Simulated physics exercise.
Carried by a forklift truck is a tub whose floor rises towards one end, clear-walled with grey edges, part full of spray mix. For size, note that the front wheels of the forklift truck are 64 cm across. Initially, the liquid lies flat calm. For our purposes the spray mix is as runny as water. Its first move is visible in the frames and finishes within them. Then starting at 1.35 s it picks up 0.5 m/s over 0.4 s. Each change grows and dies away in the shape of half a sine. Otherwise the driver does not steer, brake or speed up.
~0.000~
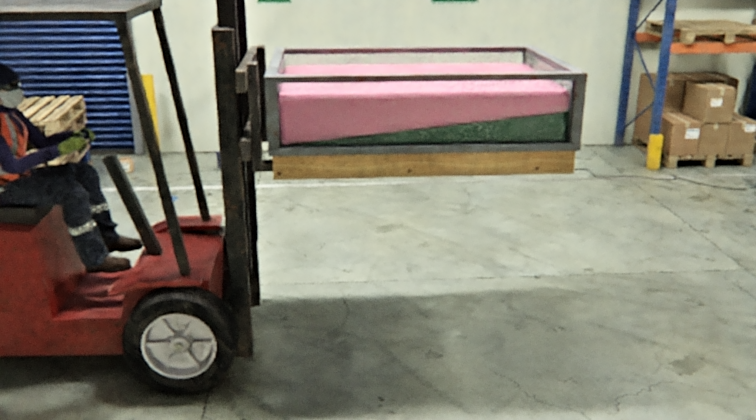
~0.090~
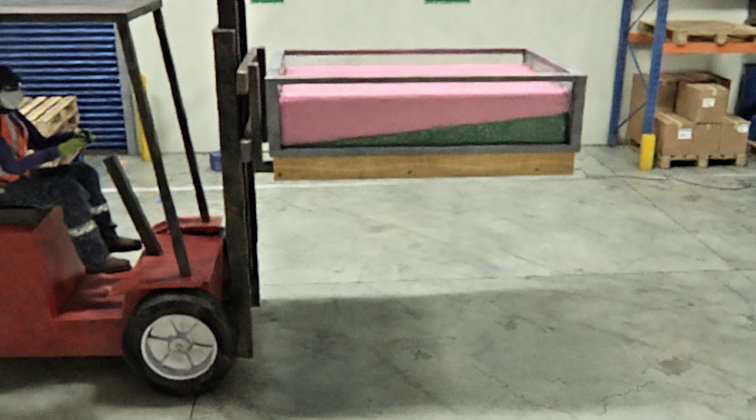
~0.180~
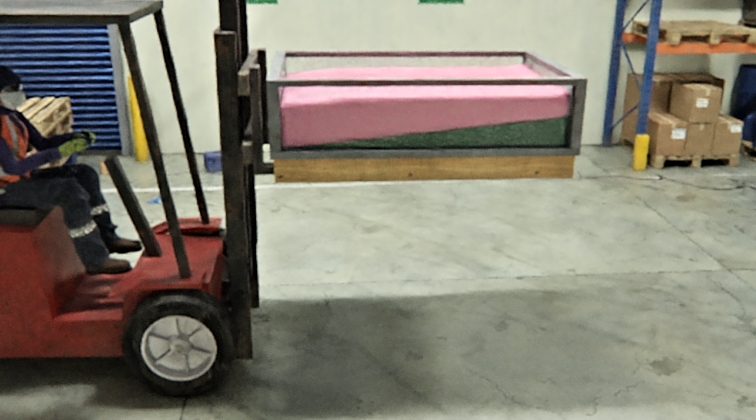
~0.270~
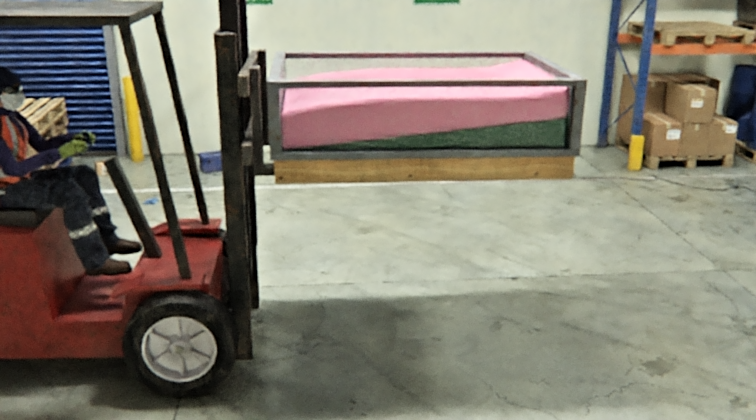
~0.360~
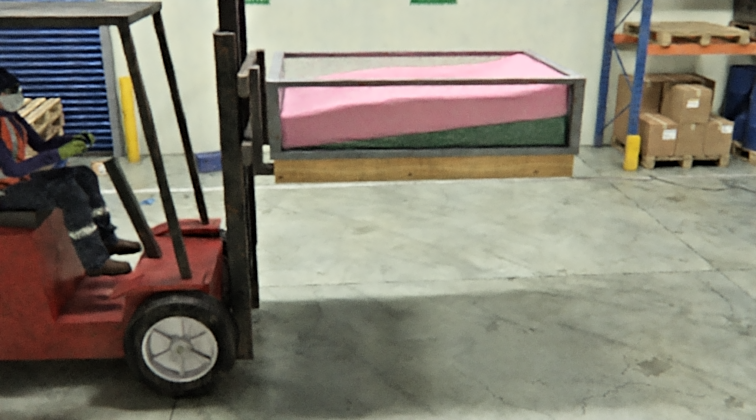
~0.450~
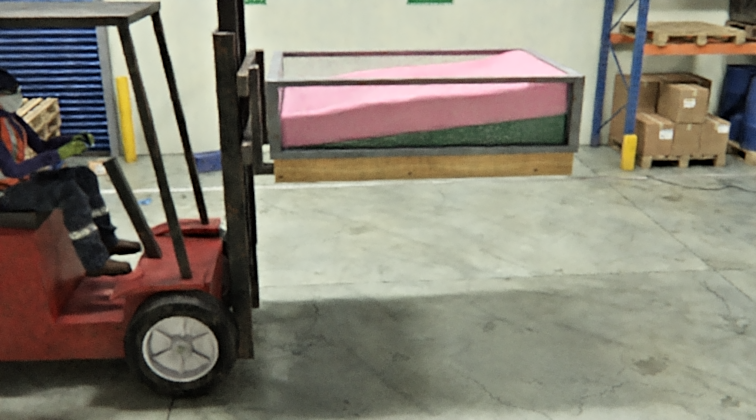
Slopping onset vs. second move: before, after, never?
After.
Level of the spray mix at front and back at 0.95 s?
At the front 38 cm, at the back 22 cm.
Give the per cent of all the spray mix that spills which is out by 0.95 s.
Roughly 0 % of the total.
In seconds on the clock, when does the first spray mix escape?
First escape: Approx. 2.0 s.
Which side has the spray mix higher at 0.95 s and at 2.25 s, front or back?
Towards the fore end first, then towards the aft end.
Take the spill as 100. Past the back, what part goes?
Close to 60 per cent goes that way.
Then, 0.95 s in, it stands 21 cm high behind and 37 cm in front; all of it is still inside.
Then, 1.55 s in, it stands 38 cm high behind and 24 cm in front; all of it is still inside.
Then, 2.25 s in, it stands 35 cm high behind and 17 cm in front; 4 per cent has gone over the back.
Then, 4.74 s in, 6 per cent has gone mostly over the back, some over the front; the first of it left at about 1.95 s, and the second move began at 1.35 s.
